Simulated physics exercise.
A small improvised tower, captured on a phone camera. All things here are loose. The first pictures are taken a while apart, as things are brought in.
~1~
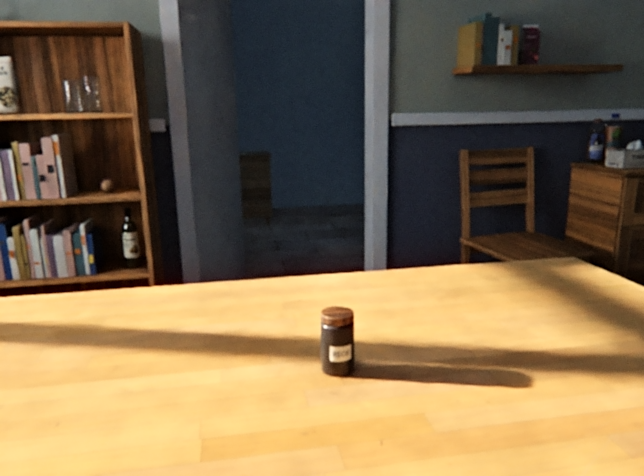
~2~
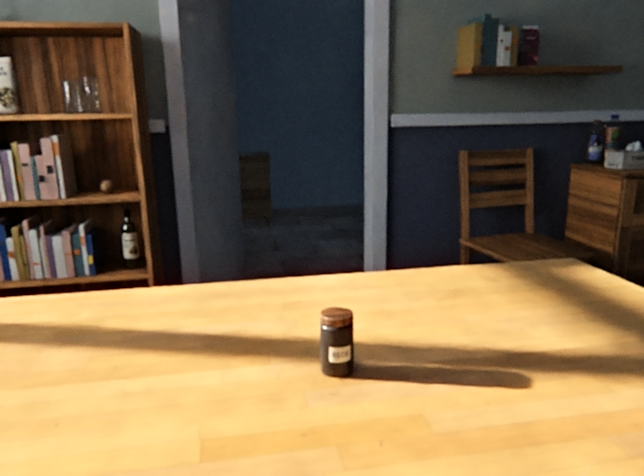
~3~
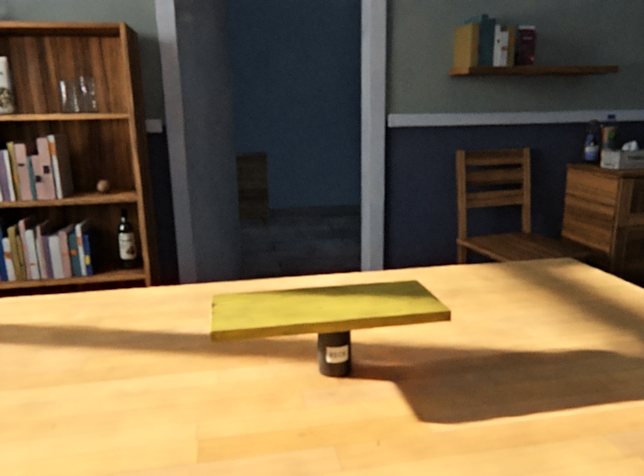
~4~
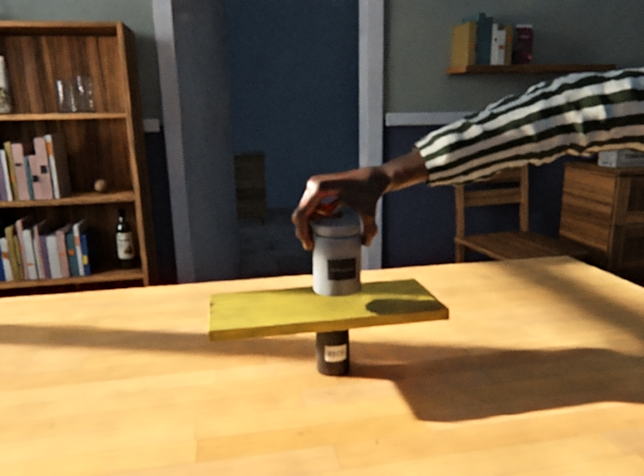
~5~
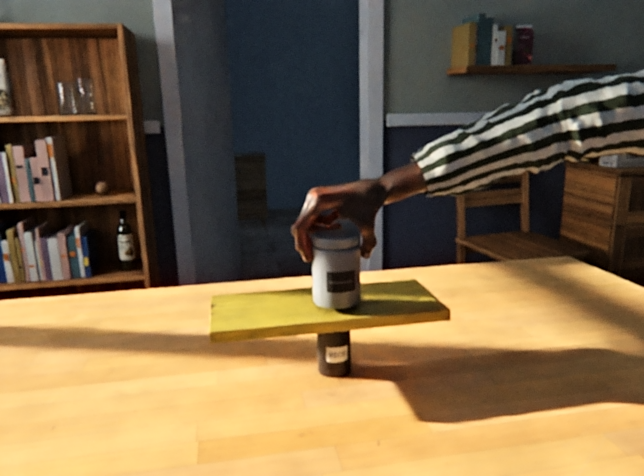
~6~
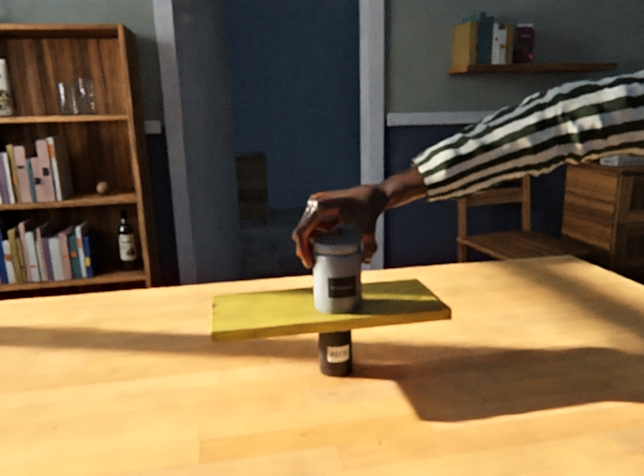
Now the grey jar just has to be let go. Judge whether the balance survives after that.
The balance survives.
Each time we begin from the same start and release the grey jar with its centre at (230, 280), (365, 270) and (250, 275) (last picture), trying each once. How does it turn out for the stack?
Try one: Collapse; try two: Stable; try three: Collapse.
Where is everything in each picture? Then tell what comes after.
In the first picture, the last thing is not in view yet.
In the second picture, the last thing is not in view yet.
In the third picture, the last thing is not in view yet; yellow board (326, 307).
The fourth picture shows still above its spot; grey jar (337, 256); yellow board (324, 307).
The fifth picture shows still above its spot; grey jar (336, 268); yellow board (325, 308).
The sixth picture shows set down, still held; grey jar (338, 273); yellow board (326, 307).
Then, 0.50 s after the last picture, nothing has stirred.
Then, 1.30 s after the last picture, grey jar resting near (338, 274).
At rest, all 3 in place. Seen from the same camera at the end, grey jar near (338, 274). The stack stays up.
